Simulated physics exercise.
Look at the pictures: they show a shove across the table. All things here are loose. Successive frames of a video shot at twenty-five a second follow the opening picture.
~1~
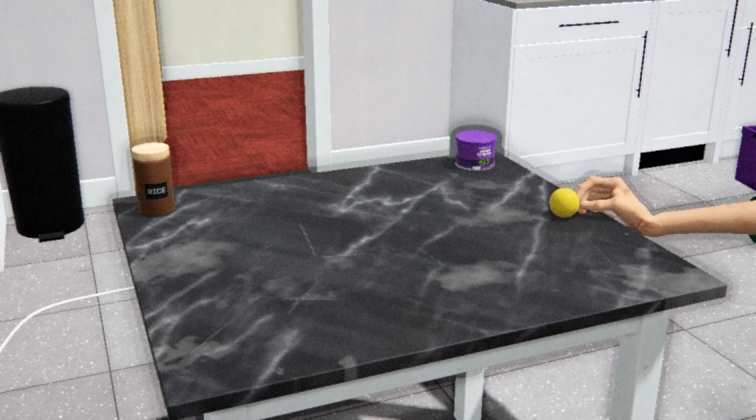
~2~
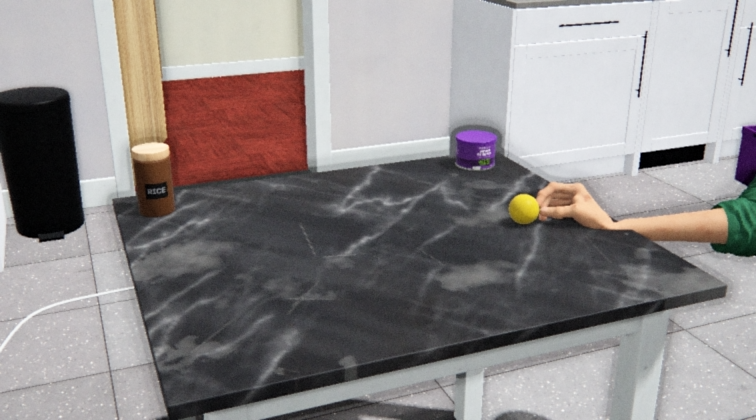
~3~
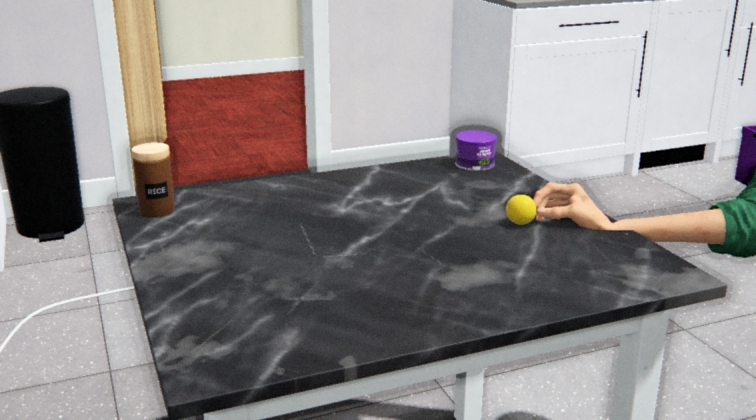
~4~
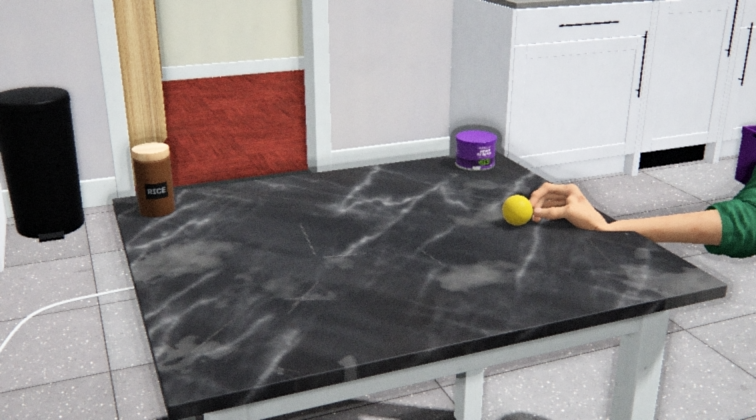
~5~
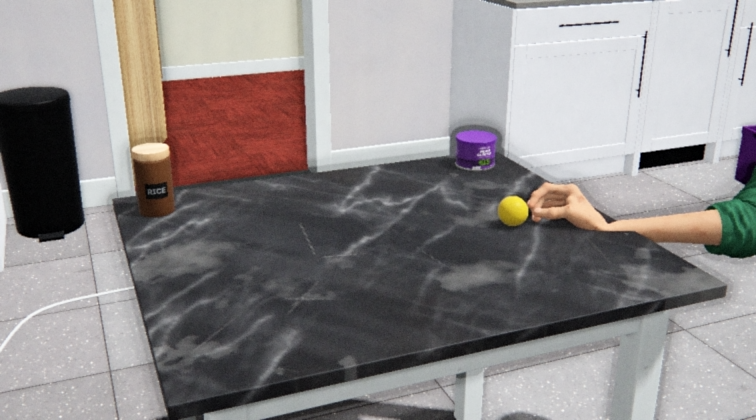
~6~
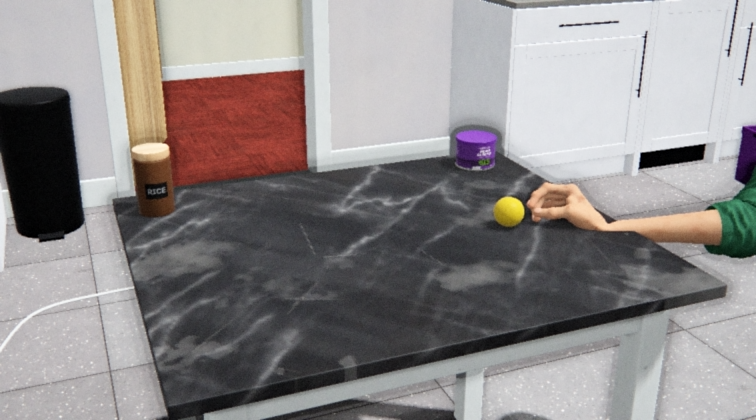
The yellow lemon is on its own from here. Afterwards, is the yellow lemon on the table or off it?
You'll see it is on the table when it's all over.
Then, 0.20 s after the last picture, yellow lemon rolled about its own width near (490, 215).
Then, 0.40 s after the last picture, yellow lemon rolled about its own width near (475, 217).
Then, 0.70 s after the last picture, yellow lemon rolled well along near (460, 220).
At rest, moved from the start, yellow lemon. Seen from the same camera at the end, yellow lemon near (454, 221).
